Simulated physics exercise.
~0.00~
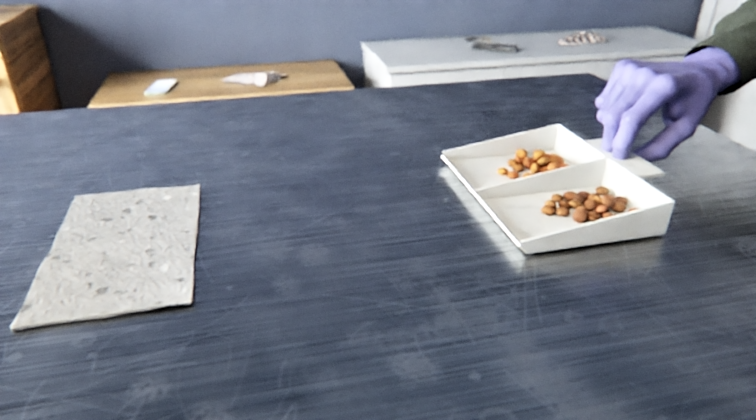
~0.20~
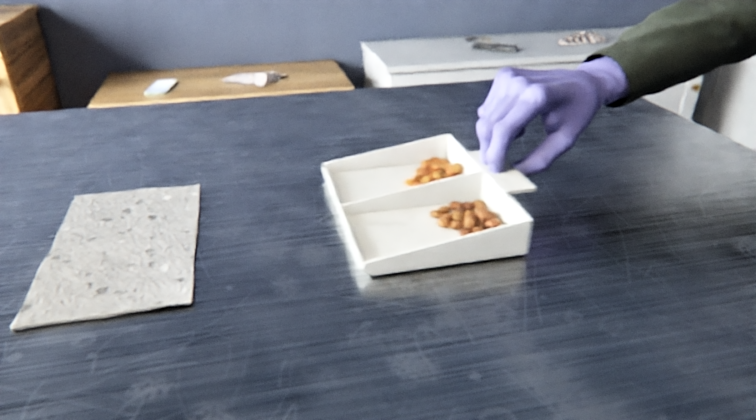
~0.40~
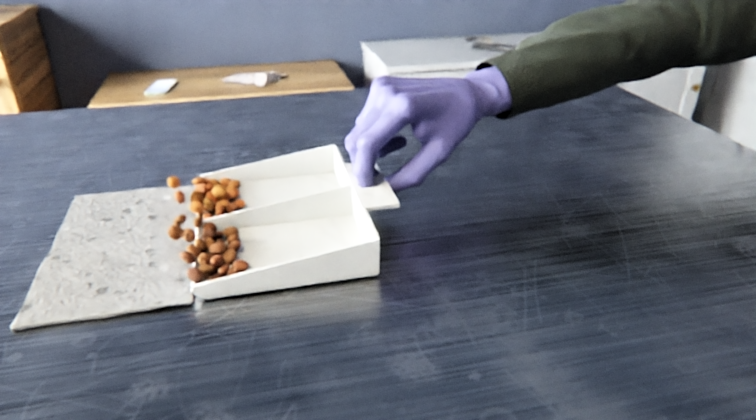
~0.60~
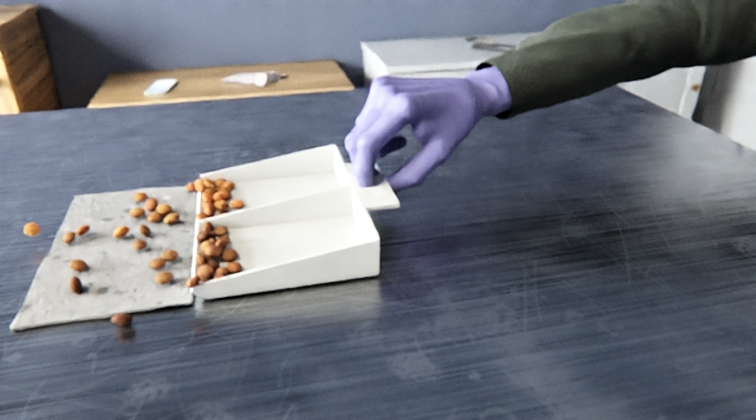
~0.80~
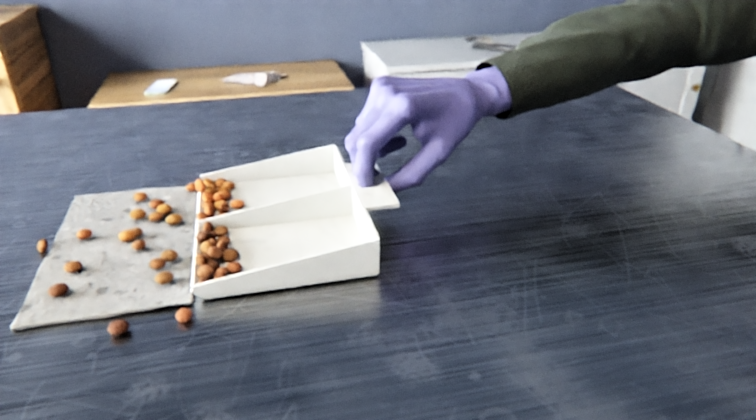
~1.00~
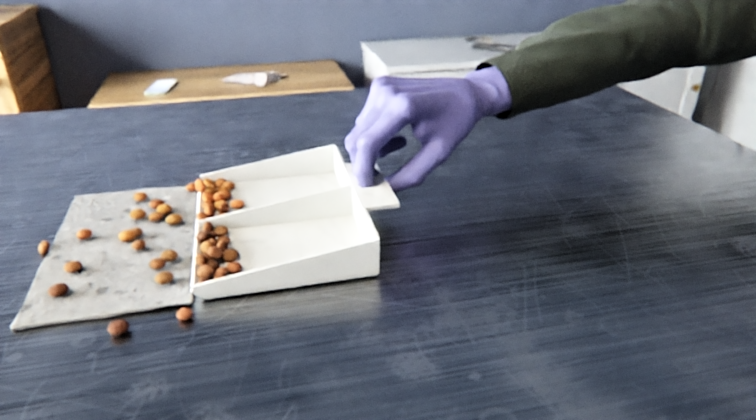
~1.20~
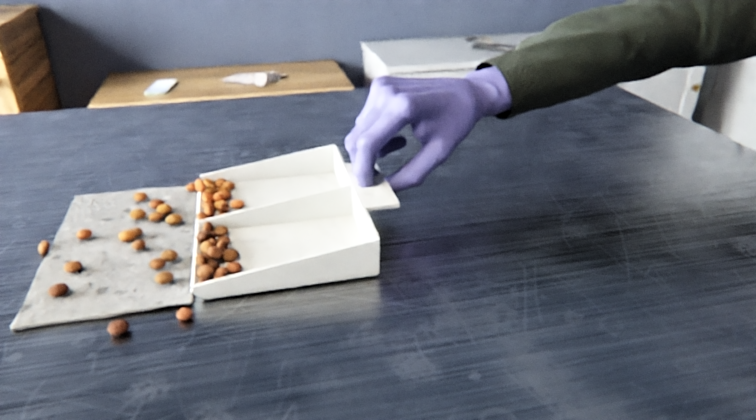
A white divided tray holding two piles of small brown nuggets was pushed left across a dark counter by a purple-gloved hand until it stopped against a gray slab, and some from each pile spilled over the front while the rest stayed inside.
